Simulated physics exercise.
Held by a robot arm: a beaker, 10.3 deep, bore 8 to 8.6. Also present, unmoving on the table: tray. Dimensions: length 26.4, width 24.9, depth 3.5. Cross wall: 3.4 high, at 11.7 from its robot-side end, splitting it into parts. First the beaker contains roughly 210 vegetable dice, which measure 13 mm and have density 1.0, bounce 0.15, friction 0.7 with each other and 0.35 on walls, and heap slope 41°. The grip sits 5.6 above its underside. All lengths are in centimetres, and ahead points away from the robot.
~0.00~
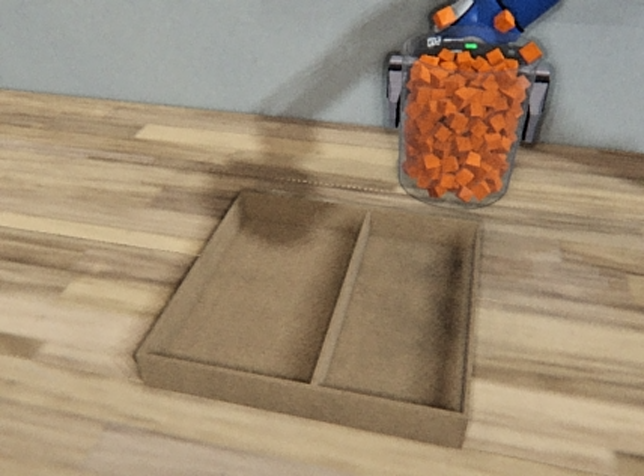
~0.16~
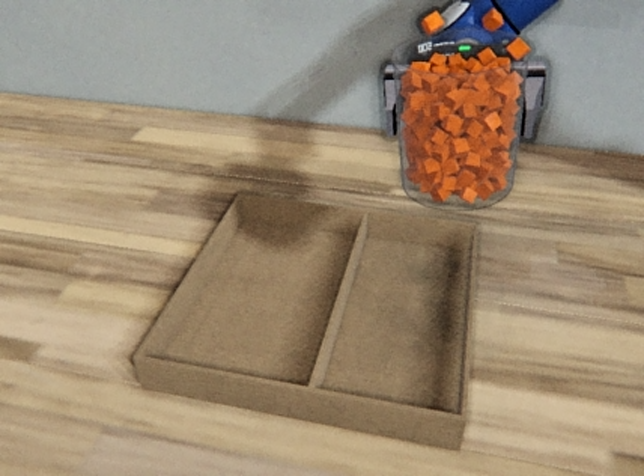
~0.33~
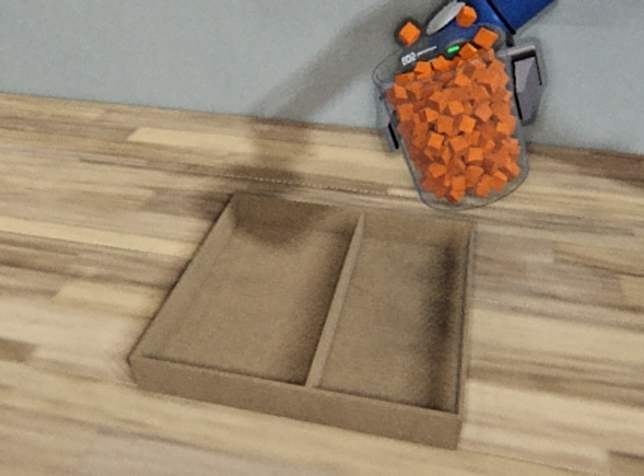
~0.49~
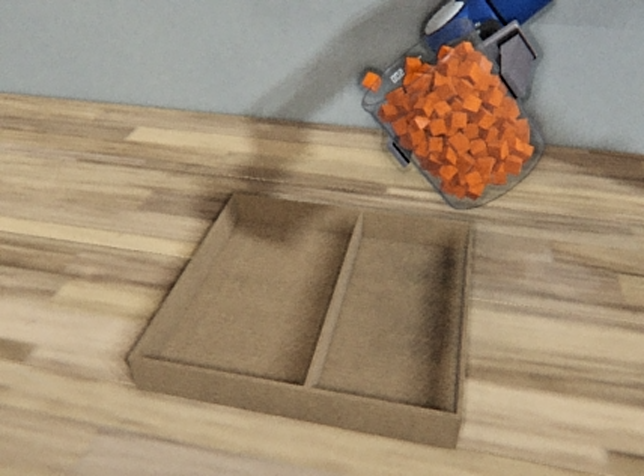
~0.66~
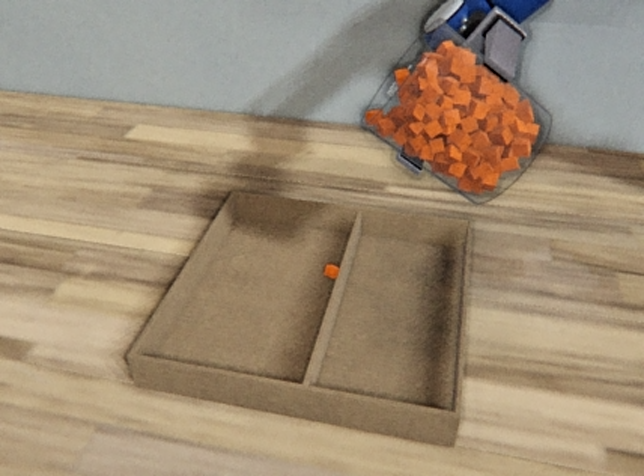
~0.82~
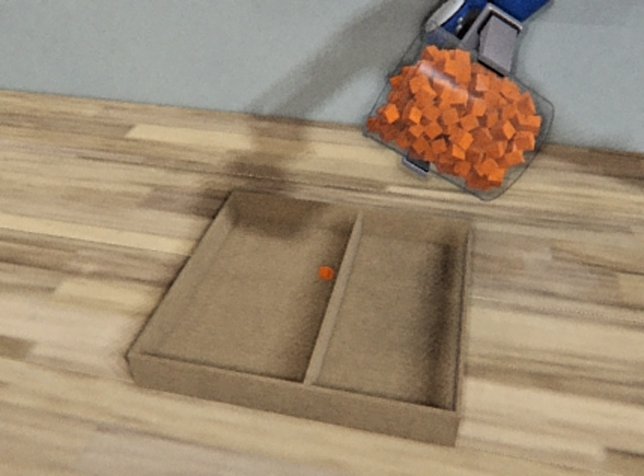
On a striped wooden tabletop against a grey wall, seen from above at a slant, a shallow brown tray with one dividing wall lies empty. Behind it at the upper right, a blue robot arm with a grey gripper holds a clear beaker full of orange vegetable cubes. The arm tilts the beaker steeply leftward, and one cube drops into the tray's left compartment, while the view shifts very slightly early on.
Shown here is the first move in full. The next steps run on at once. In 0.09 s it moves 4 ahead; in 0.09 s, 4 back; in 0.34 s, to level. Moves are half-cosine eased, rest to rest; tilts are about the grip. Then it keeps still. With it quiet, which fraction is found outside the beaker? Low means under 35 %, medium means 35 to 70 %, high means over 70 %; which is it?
It is low.
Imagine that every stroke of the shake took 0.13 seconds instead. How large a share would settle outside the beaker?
It would come to roughly 10 %.
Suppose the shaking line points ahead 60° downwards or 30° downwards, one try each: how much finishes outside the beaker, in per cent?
Result: Approx. 5 % and 10 %, one try each.
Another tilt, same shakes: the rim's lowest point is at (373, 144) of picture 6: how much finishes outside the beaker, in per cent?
About 55 percent.
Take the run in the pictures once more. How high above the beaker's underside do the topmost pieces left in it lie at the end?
It reaches close to 10.0 cm in the end.
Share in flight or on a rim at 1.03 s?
About 15 per cent.
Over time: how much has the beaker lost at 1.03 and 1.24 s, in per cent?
15, then 20.
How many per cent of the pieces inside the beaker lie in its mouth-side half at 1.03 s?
Around 50 in a hundred.
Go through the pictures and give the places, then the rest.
In the first frame, beaker middle at (460, 120), level; upper third of the load around (468, 86), from x 410 to 530, top at y 20; 213 in the beaker.
In the second frame, beaker middle at (458, 122), tilted 6° forward; upper third of the load around (464, 88), from x 410 to 520, top at y 20.
In the third frame, beaker middle at (456, 122), tilted 21° forward; upper third of the load around (457, 90), from x 395 to 510, top at y 15.
In the fourth frame, beaker middle at (456, 121), tilted 41° forward; upper third of the load around (452, 89), from x 375 to 525, top at y 50; 212 in the beaker, 1 in flight or on a rim.
In the fifth frame, beaker middle at (457, 118), tilted 56° forward; upper third of the load around (452, 89), from x 330 to 530, top at y 50; 212 in the beaker, 1 in the far-side part.
In the sixth frame, beaker middle at (458, 117), tilted 62° forward; upper third of the load around (455, 89), from x 325 to 535, top at y 55; 212 in the beaker, 1 in the far-side part.
By 1.03 s, tilted 61° forward, highest piece 25 above the table; 180 in the beaker, 1 in the far-side part, 32 in flight or on a rim.
By 1.24 s, tilted 13° forward, highest piece 27 above the table; 168 in the beaker, 42 in the far-side part, 3 in the robot-side part.
By 1.54 s, level, highest piece 26 above the table; 168 in the beaker, 42 in the far-side part, 3 in the robot-side part.
By 2.59 s, level, highest piece 26 above the table; 168 in the beaker, 42 in the far-side part, 3 in the robot-side part.
Final count, 168 in the beaker, 42 in the far-side part, 3 in the robot-side part. That is 21 % outside the beaker.
